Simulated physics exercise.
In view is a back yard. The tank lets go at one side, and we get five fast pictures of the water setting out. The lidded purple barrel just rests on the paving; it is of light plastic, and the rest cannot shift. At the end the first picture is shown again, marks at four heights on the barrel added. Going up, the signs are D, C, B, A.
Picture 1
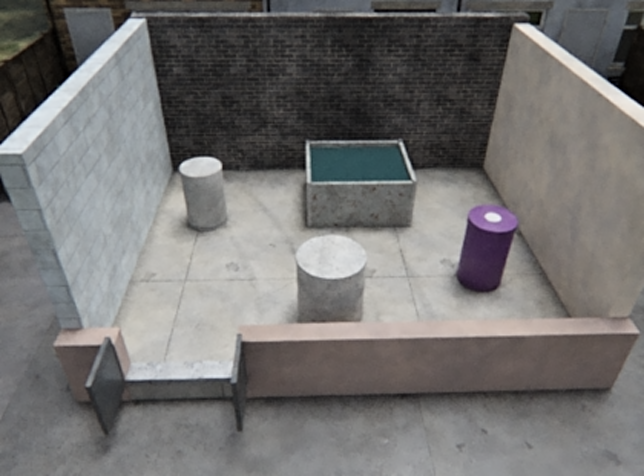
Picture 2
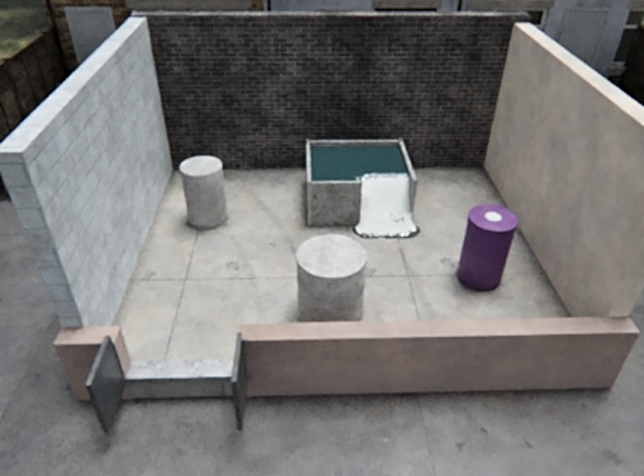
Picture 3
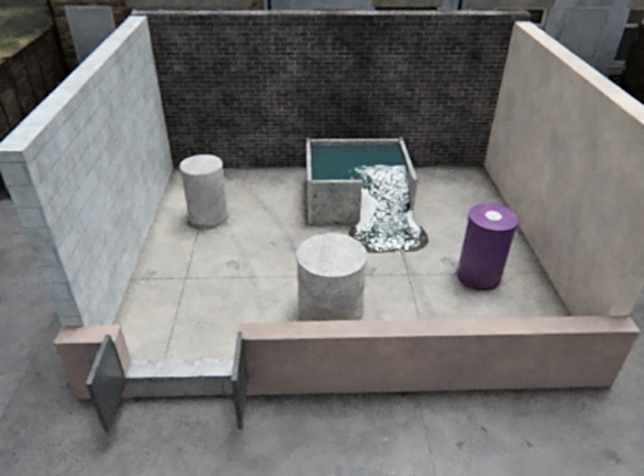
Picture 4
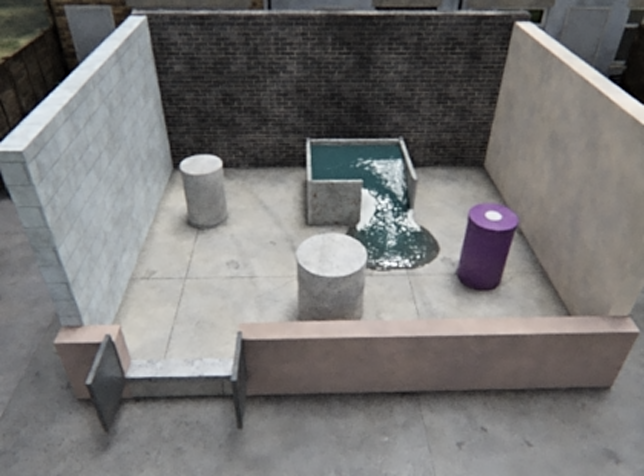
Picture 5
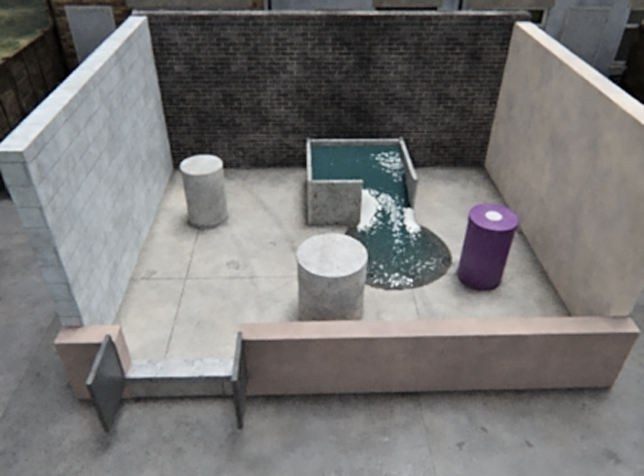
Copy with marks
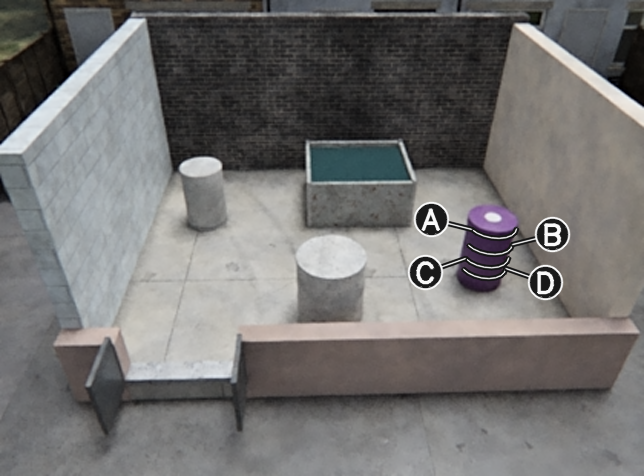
Dark teal water pours from a square concrete tank at the back of a walled yard, seen from above and in front by a still camera. A grey cylinder stands at left, another near the centre, and a purple barrel at right, with an open gate at front left. The water leaves through the tank's front right side, first white, then glittering, and spreads across the pale floor in a widening rounded puddle.
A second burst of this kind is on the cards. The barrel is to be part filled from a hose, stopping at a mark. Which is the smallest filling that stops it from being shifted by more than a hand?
Take D.
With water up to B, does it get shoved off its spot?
No.
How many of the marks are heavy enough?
All four.
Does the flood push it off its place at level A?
No, not at all.
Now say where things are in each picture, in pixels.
Lid of the purple barrel at (493, 218); tank full, its middle at (358, 165); open gate at (180, 329), in the first frame.
In the second frame, 1 % of the ground under water, its edge towards the barrel at (407, 230).
In the third frame, 3 % of the ground under water, its edge towards the barrel at (415, 243).
In the fourth frame, 5 % of the ground under water, its edge towards the barrel at (431, 252).
Lid of the purple barrel at (493, 216); 8 % of the ground under water, its edge towards the barrel at (446, 258), in the fifth frame.
In white, A at (499, 238); B at (495, 254); C at (491, 267); D at (489, 278); from the bottom up D, C, B, A.
Choosing A, it does not move.
Choosing B, it does not move.
Choosing C, it does not move.
Choosing D, it shifts by a finger or two and stays.
